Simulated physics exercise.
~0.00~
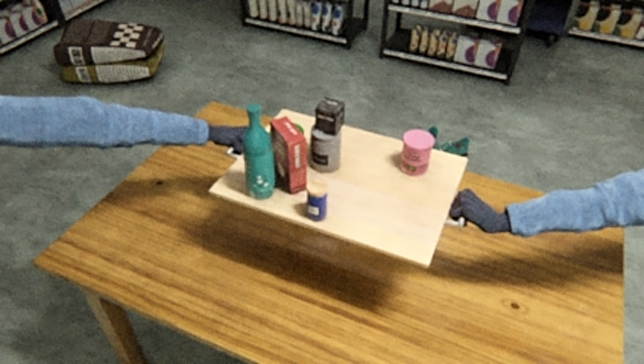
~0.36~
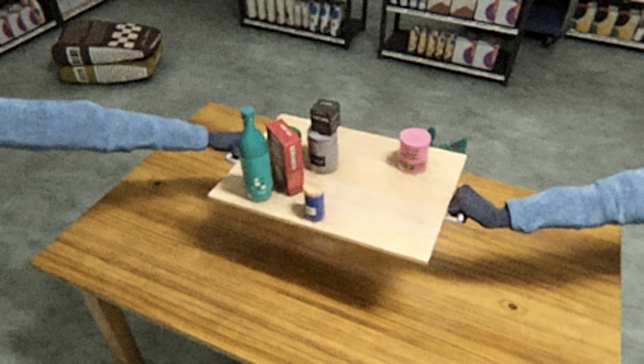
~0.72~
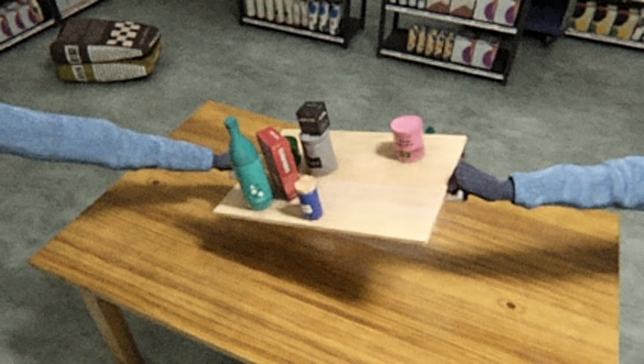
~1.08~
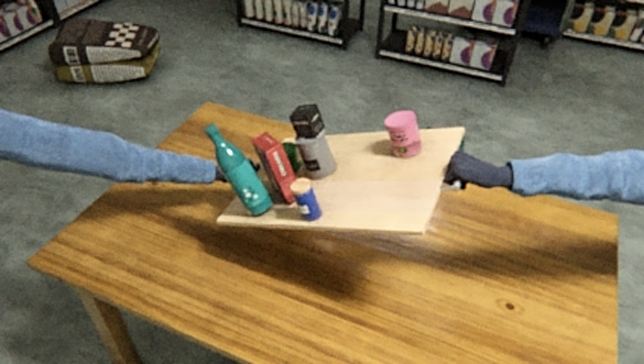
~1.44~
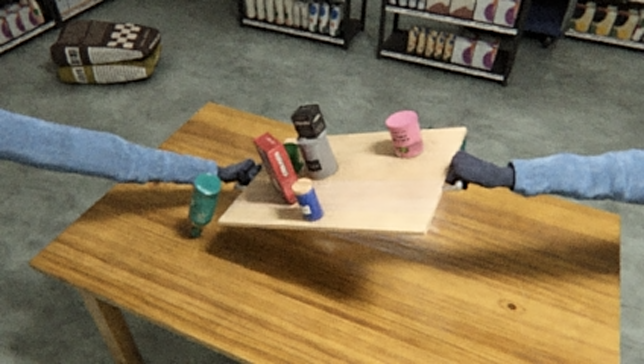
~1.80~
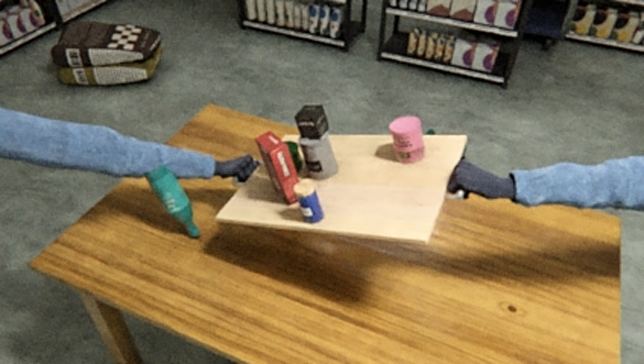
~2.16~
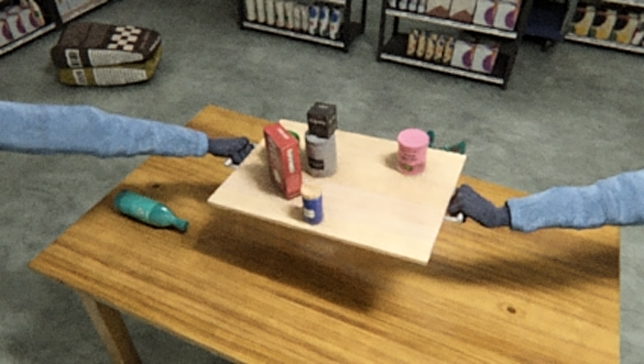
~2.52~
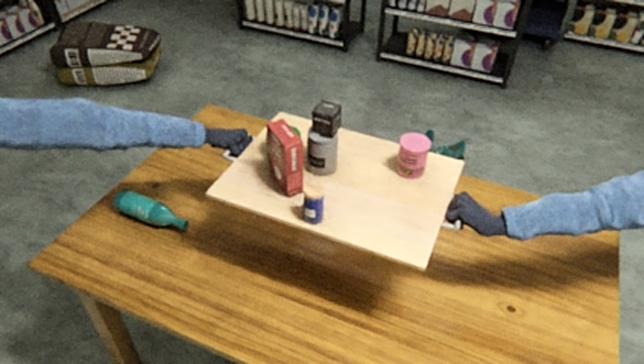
A turquoise bottle slides off a left-tilting tray onto the table before the hands level it.
